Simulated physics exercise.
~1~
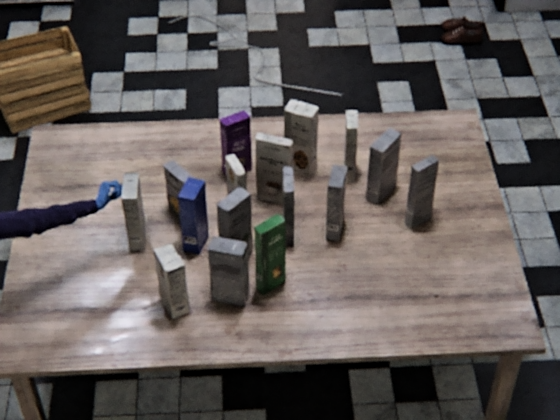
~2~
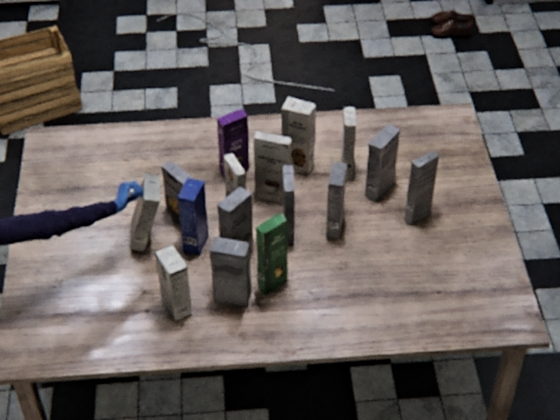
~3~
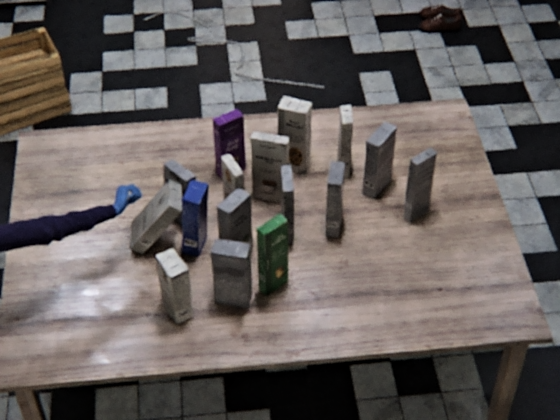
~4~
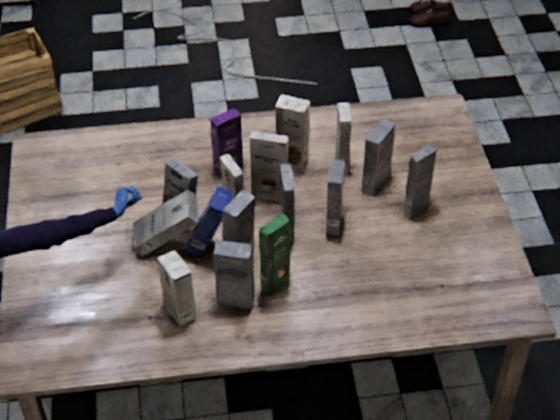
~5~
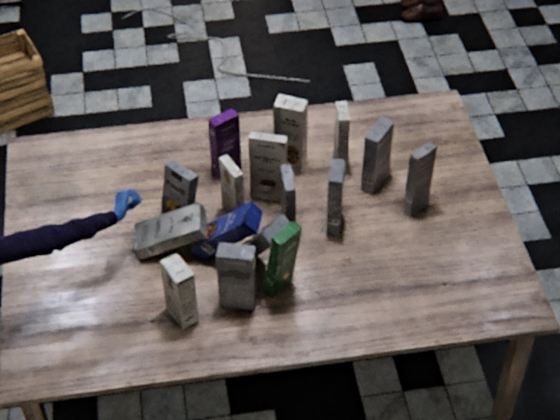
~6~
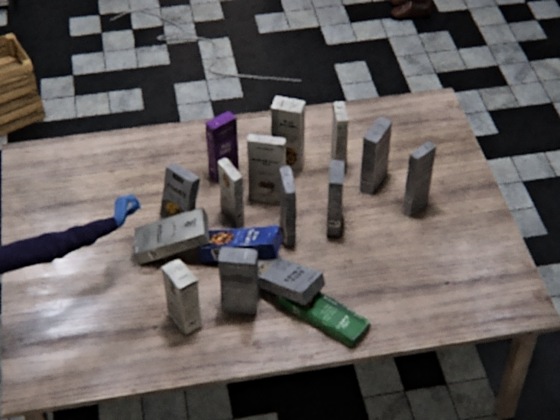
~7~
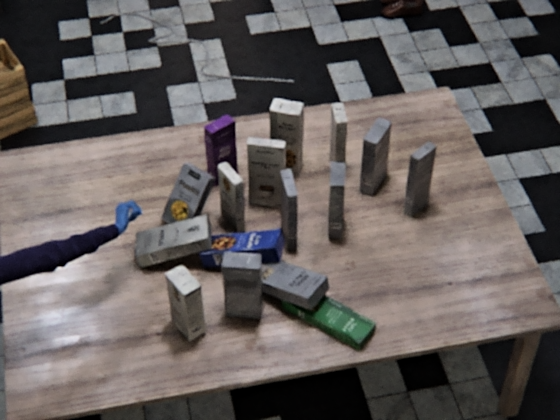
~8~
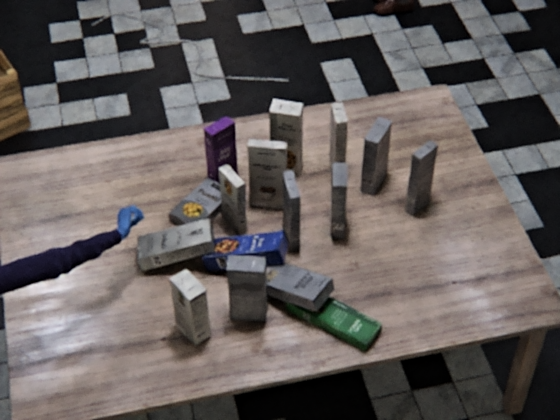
Gloved hand tipping a grey box on a table, toppling blue, grey and green boxes while the purple one stays standing.
